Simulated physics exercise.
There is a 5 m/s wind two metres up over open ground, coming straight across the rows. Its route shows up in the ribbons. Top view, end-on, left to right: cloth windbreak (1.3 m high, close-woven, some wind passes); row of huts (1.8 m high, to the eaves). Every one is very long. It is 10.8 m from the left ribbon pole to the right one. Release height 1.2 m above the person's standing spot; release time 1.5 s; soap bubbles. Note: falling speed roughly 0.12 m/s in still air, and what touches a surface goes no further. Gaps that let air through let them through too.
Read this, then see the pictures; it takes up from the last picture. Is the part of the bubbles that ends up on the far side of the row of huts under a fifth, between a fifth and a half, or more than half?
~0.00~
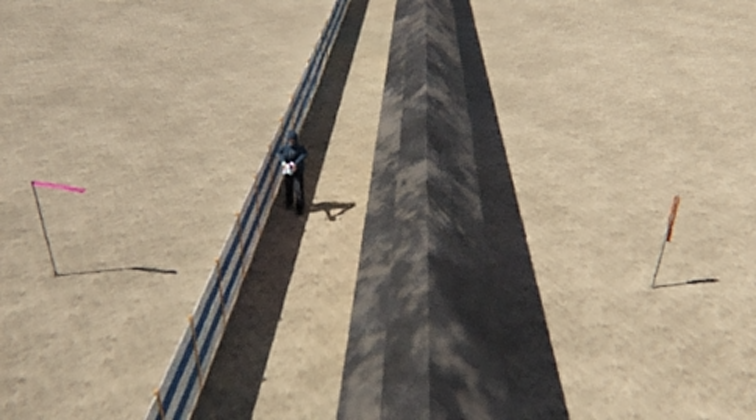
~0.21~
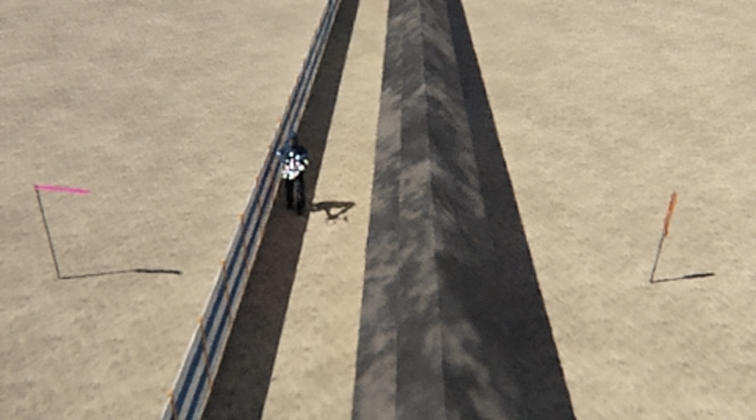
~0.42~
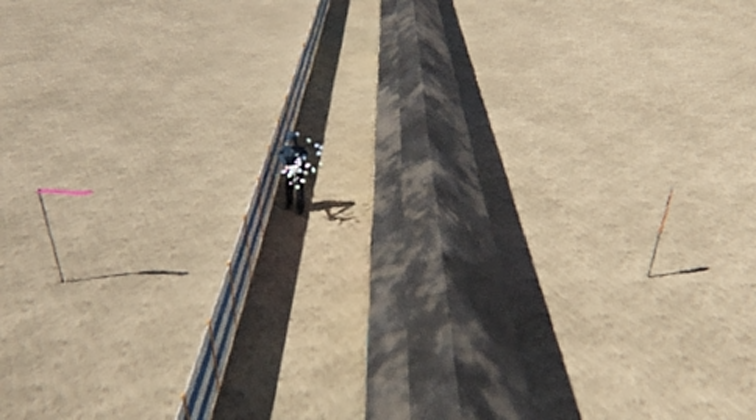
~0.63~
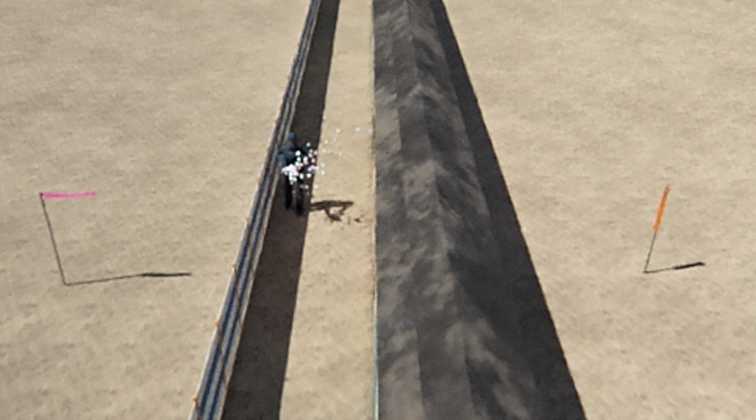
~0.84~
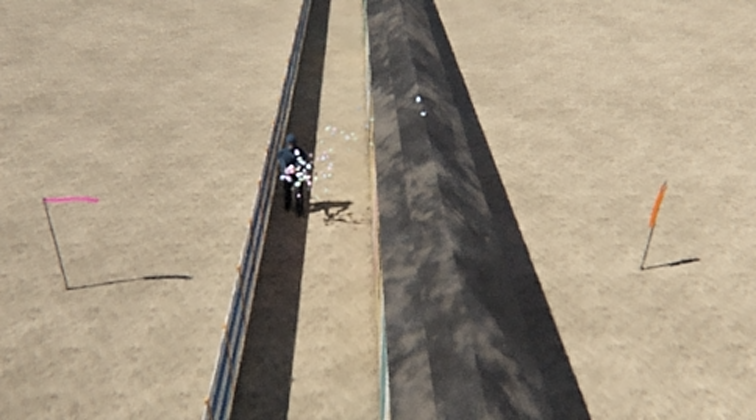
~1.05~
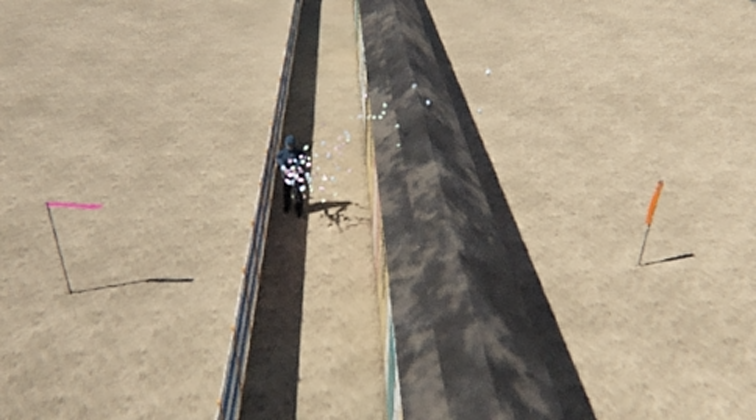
It is more than half.
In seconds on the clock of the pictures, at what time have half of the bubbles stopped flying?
At roughly 9.5 s.
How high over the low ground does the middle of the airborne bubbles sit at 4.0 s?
About 3.0 m high.
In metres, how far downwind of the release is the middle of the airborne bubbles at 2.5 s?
2.0 m.
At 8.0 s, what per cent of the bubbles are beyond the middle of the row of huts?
80 %.
After 2.5 s, 43 % is beyond the row of huts; 6 % has touched down or left; the middle of what still flies is 2.4 m above the low ground, near (393, 120).
After 4.0 s, 69 % is beyond the row of huts; 14 % has touched down or left; the middle of what still flies is 3.1 m above the low ground, near (751, 91).
After 8.0 s, 79 % is beyond the row of huts; 37 % has touched down or left.
After 20.0 s, 80 % is beyond the row of huts; 92 % has touched down or left.
After 45.0 s, 80 % is beyond the row of huts; 99 % has touched down or left.
